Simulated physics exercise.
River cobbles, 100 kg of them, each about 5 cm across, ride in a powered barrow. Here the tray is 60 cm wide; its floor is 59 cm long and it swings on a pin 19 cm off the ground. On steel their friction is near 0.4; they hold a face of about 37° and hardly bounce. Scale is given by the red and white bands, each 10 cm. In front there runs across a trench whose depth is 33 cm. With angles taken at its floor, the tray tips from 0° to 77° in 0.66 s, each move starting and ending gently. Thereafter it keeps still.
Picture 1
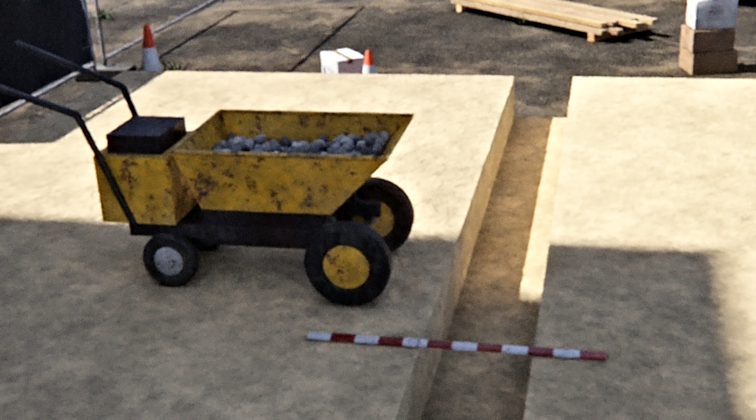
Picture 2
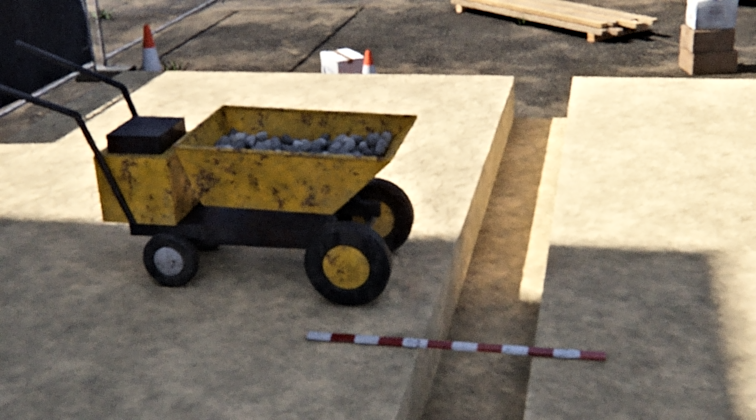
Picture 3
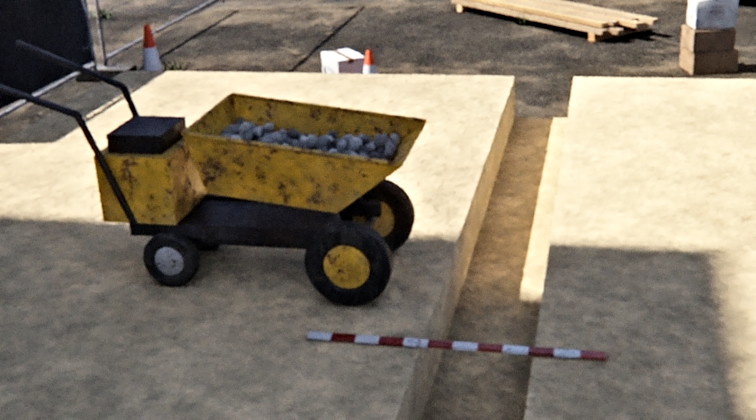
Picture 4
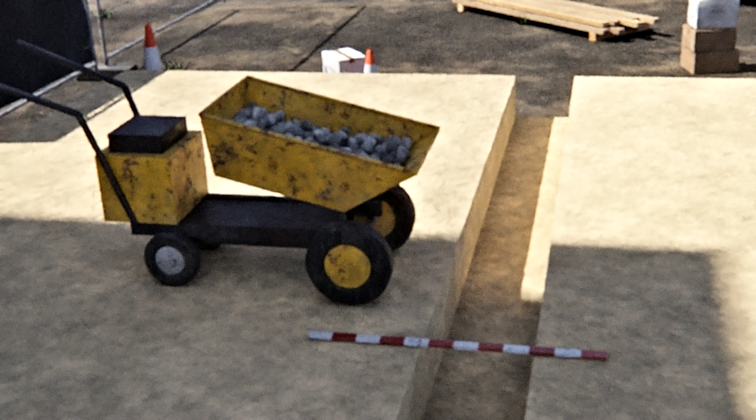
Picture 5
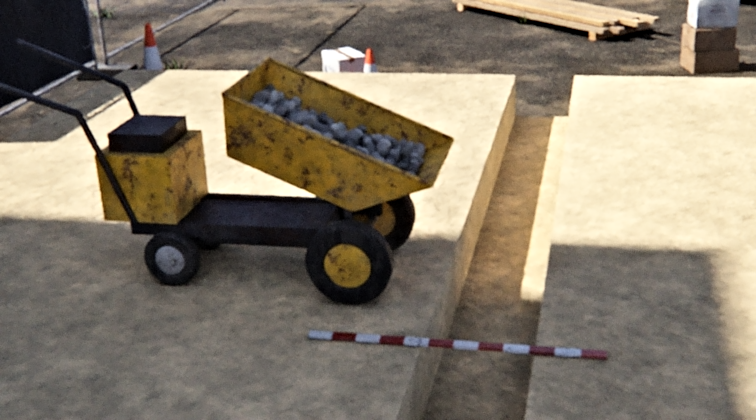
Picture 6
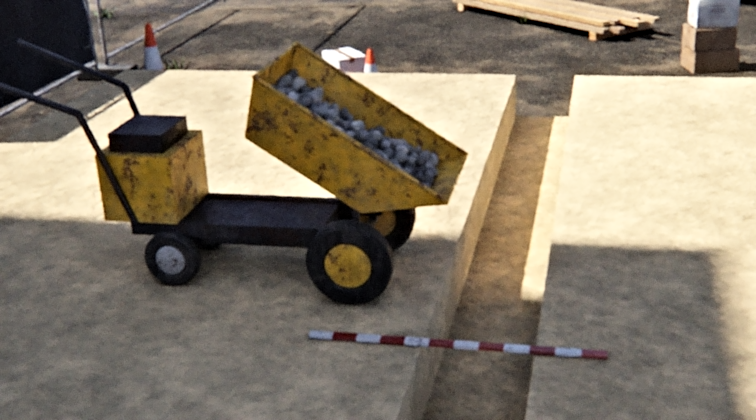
On a sandy slab beside a narrow trench, a powered barrow stood still while its yellow tray, loaded with grey stones, tilted gradually forward to the right, its back end lifting clear of the frame.
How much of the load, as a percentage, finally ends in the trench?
I would put it at about 70 per cent.
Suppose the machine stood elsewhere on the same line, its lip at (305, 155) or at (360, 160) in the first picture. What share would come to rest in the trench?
Roughly 80 per cent, then 90 per cent.
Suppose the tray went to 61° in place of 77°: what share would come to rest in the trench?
Near 65 per cent then.
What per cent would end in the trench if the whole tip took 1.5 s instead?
Expected share: Around 90%.
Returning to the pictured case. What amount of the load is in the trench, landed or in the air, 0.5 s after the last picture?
Some 35 per cent.
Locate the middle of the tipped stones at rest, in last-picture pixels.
Roughly at (525, 335).
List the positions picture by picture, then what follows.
In the first picture, the tray is at 0°, its lip at (387, 159); the top of the load is at (350, 145).
The second picture shows lip at (391, 160), floor tilted 2°, highest stones at (332, 145).
In the third picture, the tray is at 7°, its lip at (402, 165); the top of the load is at (247, 132).
The fourth picture shows lip at (417, 174), floor tilted 14°, highest stones at (253, 116).
In the fifth picture, the tray is at 23°, its lip at (433, 186); the top of the load is at (267, 100).
In the sixth picture, the tray is at 33°, its lip at (448, 203); the top of the load is at (287, 85).
Then, 0.2 s after the last picture the floor is at 66°, 100 % in the tray; the foremost stones are at (470, 230).
Then, 0.5 s after the last picture the floor is at 77°, 61 % in the tray, 37 % in the trench, 2 % past the trench; the foremost stones are at (553, 292).
Then, 0.8 s after the last picture the floor is at 77°, 1 % in the tray, 68 % in the trench, 30 % past the trench; the foremost stones are at (747, 292).
Then, 2.8 s after the last picture the floor is at 77°, 0 % in the tray, 70 % in the trench, 30 % past the trench; the foremost stones are past the picture's edge.
